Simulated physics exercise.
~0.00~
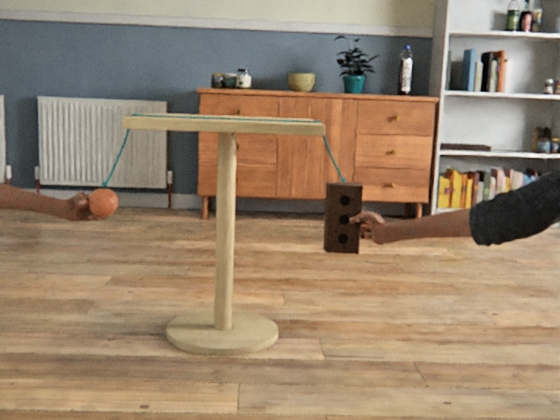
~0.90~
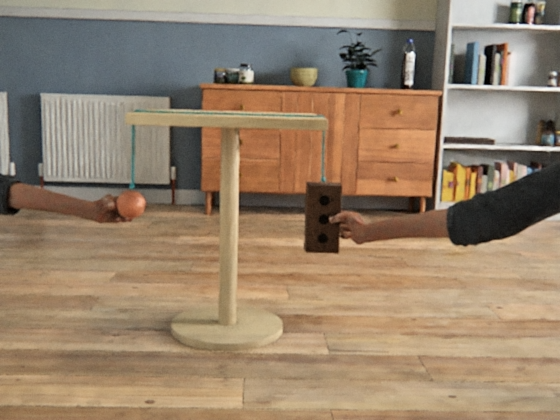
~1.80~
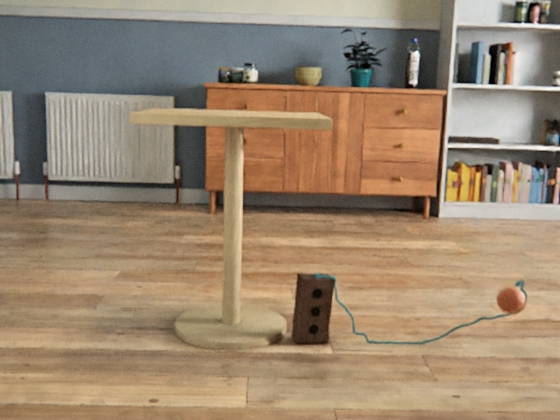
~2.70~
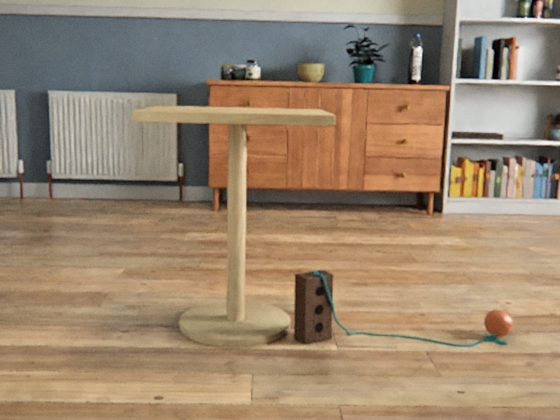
Brick and orange tied to a shoelace across a side table, hands releasing both, brick dropping and pulling everything off rightwards to the floor.
